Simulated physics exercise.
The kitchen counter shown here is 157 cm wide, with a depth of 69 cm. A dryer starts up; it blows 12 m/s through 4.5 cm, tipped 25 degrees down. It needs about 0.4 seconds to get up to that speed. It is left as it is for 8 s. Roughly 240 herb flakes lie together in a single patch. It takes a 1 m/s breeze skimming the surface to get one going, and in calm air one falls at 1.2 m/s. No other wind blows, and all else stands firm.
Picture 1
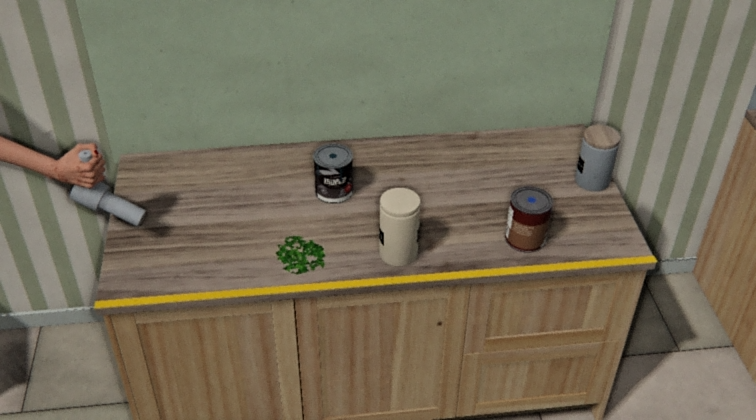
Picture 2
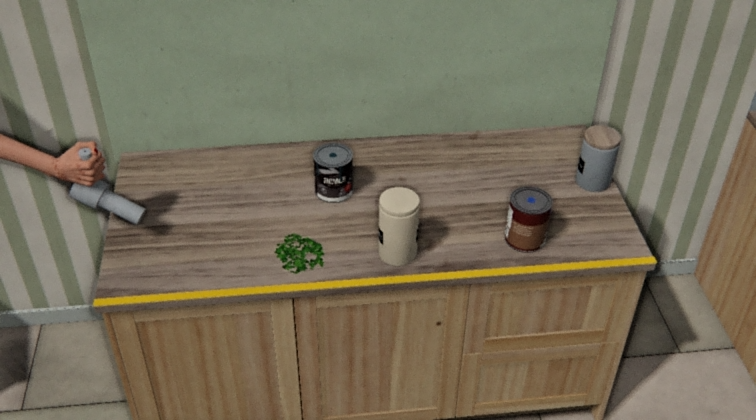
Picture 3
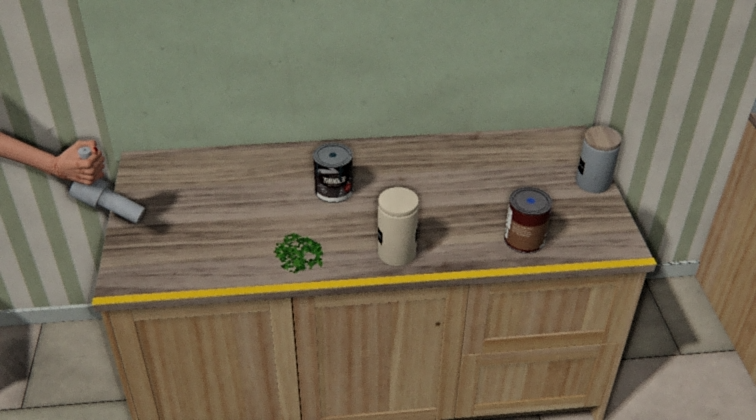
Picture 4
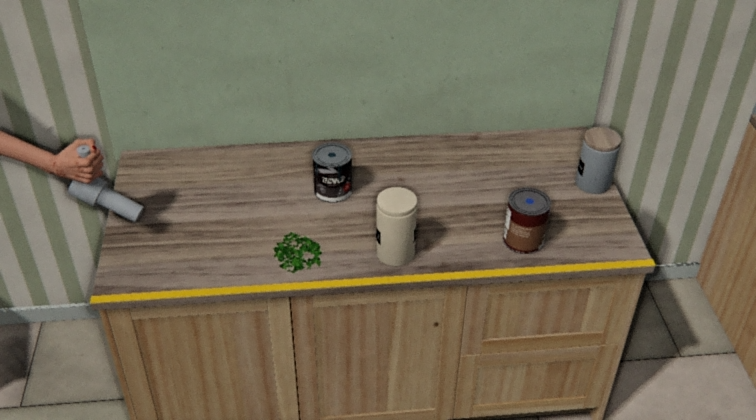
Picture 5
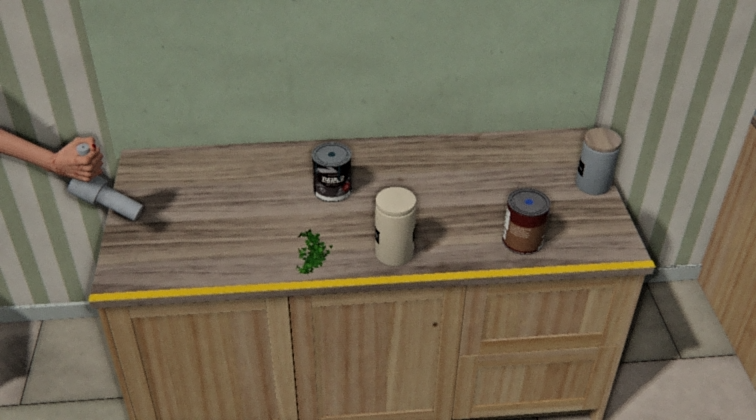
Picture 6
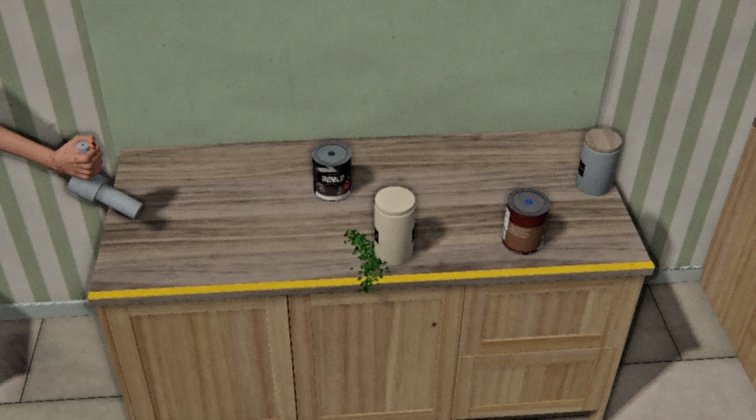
A hand holds a grey dryer still while green flakes shift rightward across the counter.
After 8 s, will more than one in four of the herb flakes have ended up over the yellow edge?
My money says the one-in-four line is overrun at that edge.
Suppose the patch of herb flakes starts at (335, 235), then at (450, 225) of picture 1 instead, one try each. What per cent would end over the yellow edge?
It goes 2 % first, then 0 %.
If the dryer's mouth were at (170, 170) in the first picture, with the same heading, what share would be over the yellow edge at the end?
Result: Approx. 100 %.
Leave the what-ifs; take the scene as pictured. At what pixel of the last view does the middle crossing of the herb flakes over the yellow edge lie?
Close to pixel (441, 280).
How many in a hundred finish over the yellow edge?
It ends up close to 70 in a hundred.
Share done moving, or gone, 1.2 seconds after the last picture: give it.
Roughly 70 per cent of them.
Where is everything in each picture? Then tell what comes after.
The middle of the herb flakes is near (300, 254), none has stirred yet and the mouth of the dryer is at (142, 219), in the first frame.
The middle of the herb flakes is near (300, 253), none has stirred yet and the yellow edge is centred on (384, 284), in the second frame.
The middle of the herb flakes is near (299, 252), none has stirred yet, the top of a jar is at (399, 200) and the top of a tin is at (333, 155), in the third frame.
The middle of the herb flakes is near (297, 252) and none has stirred yet, in the fourth frame.
The middle of the herb flakes is near (315, 253), the farthest in sight from the dryer is at (331, 247) and about 75 % have left their places, in the fifth frame.
The middle of the herb flakes is near (366, 258), the farthest in sight from the dryer is at (388, 272) and all have left their places, in the sixth frame.
Then, 1.2 s after the last picture the count stands so, 69 % are over the yellow edge; the middle of those still in play is near (513, 225).
Then, 2.2 s after the last picture the count stands so, 69 % are over the yellow edge; the middle of those still in play is near (504, 236).
Then, 4.0 s after the last picture the count stands so, 69 % are over the yellow edge.
Then, 7.6 s after the last picture, at the end, 69 % are over the yellow edge.
